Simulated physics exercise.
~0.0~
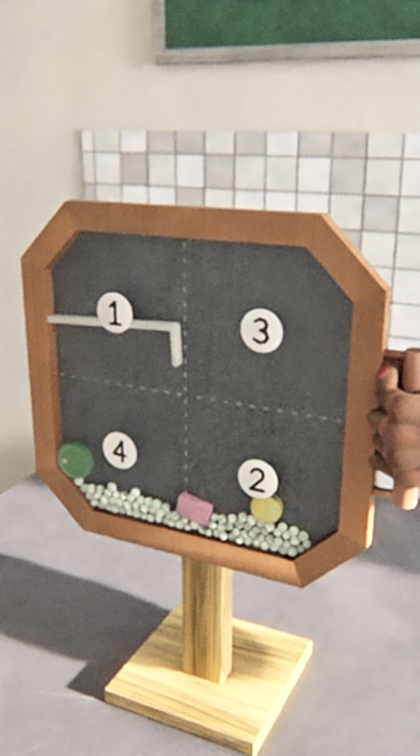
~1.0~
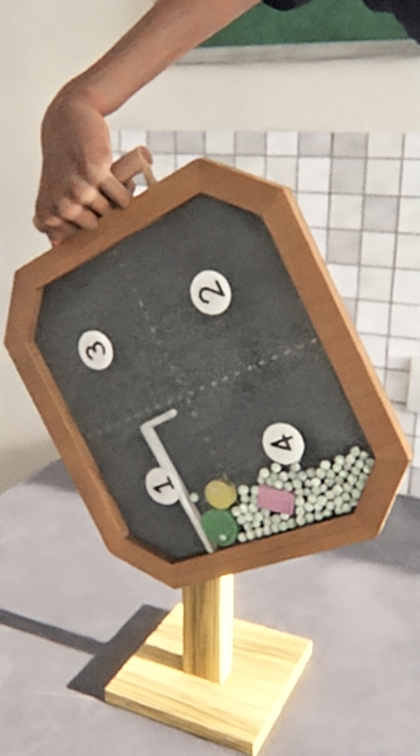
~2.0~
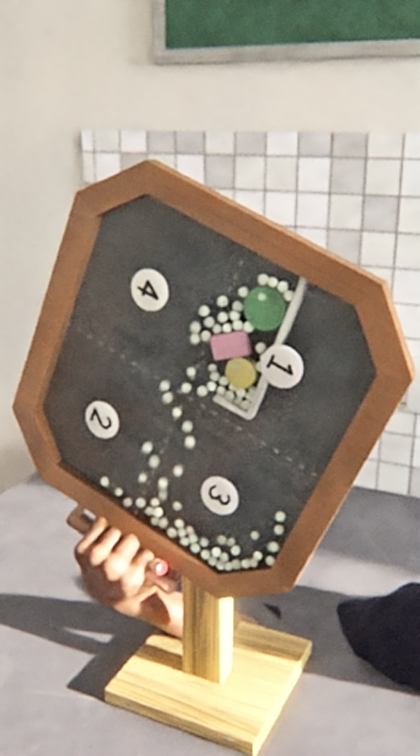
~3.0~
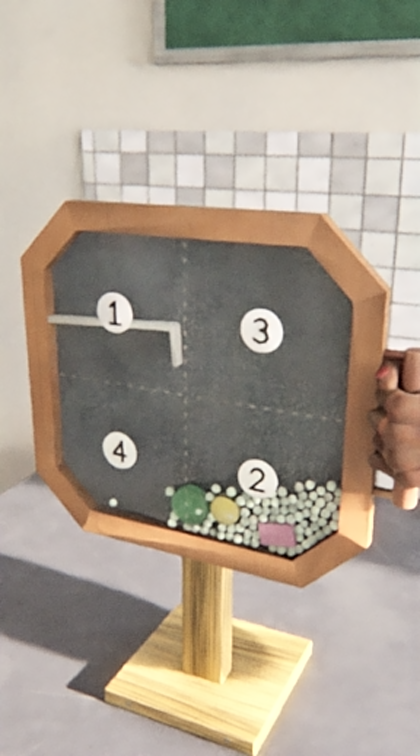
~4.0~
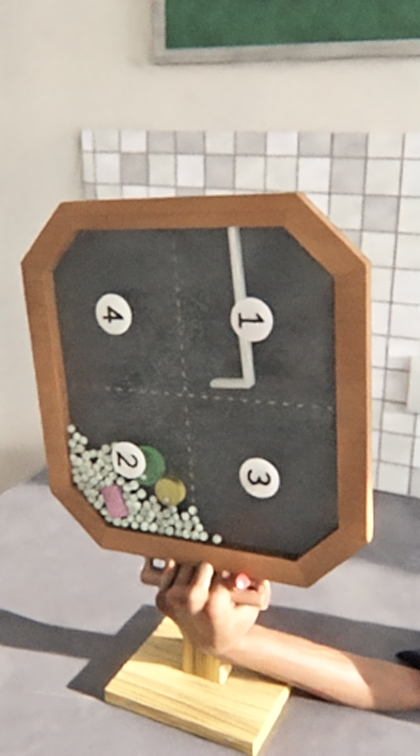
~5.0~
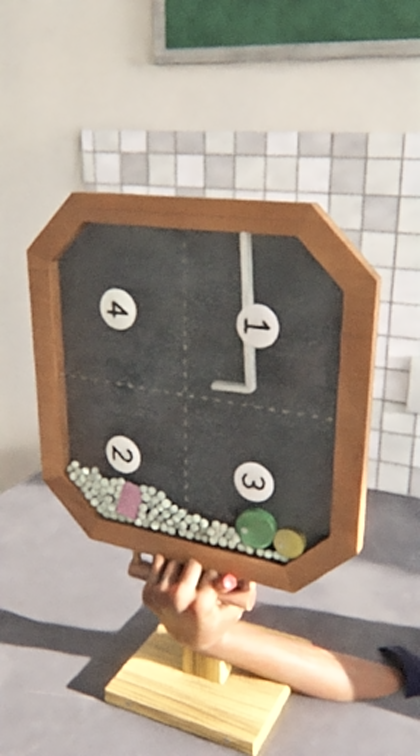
Hand turning an eight-sided wooden-framed case anticlockwise, then partway back, beads and pink block settling lower left, discs lower right.
